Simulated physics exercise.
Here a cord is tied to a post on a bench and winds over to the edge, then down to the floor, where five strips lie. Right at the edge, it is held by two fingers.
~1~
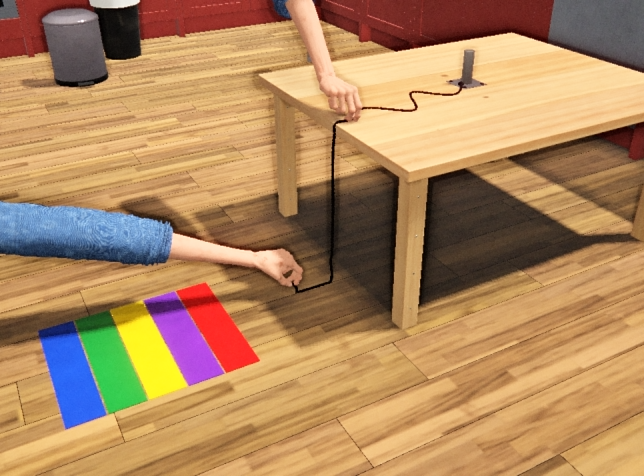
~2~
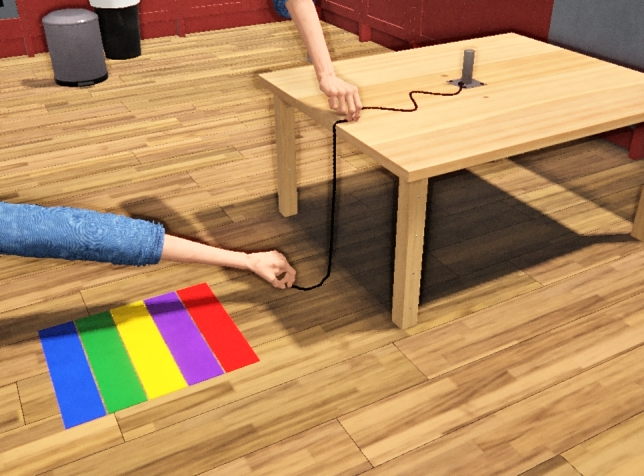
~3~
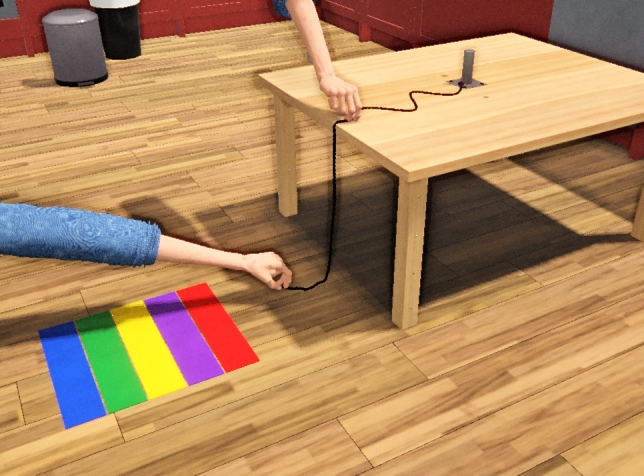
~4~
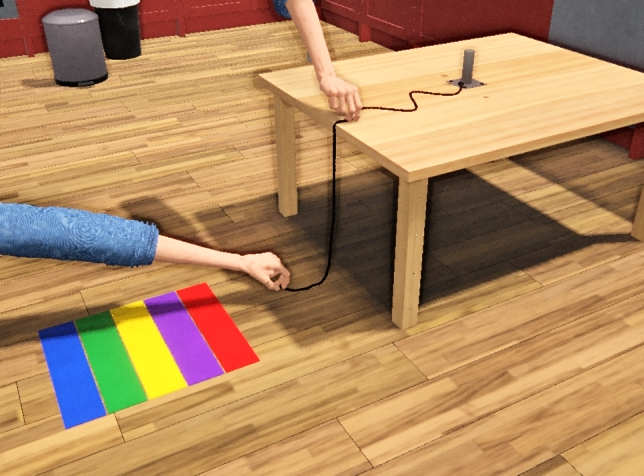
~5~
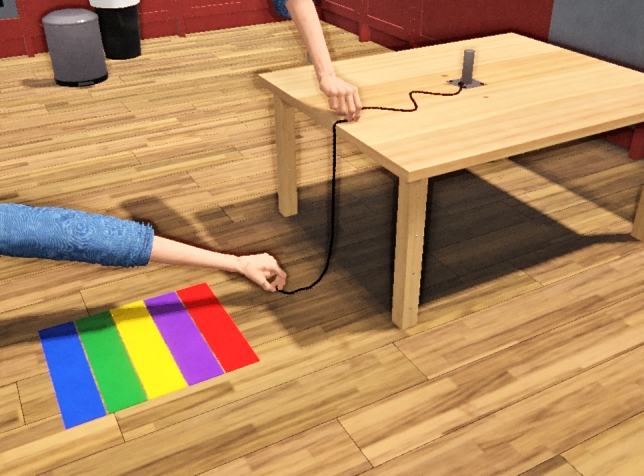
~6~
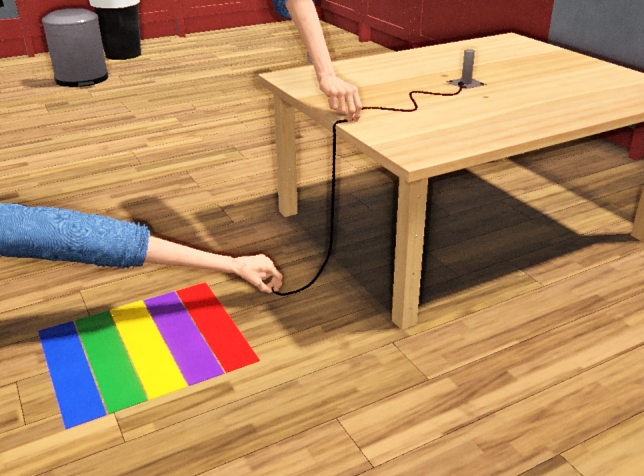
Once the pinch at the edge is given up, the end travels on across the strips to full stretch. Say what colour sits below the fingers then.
It is green.
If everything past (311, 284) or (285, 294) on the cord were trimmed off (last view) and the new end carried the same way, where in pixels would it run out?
In order, around (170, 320) and (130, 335).
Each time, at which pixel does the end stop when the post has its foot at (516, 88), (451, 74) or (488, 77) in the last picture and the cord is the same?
Pixels, try by try: About (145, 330), (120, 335), (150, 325).
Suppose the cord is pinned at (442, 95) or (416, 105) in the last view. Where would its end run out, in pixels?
The places are (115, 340) and (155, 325).
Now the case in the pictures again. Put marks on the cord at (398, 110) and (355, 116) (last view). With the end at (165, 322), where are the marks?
(348, 115), then (323, 158).
A little later, end near (165, 322); over purple.
Next, end near (124, 335); over yellow.
When it is tight, end near (98, 343); over green. The end stops over the green strip.
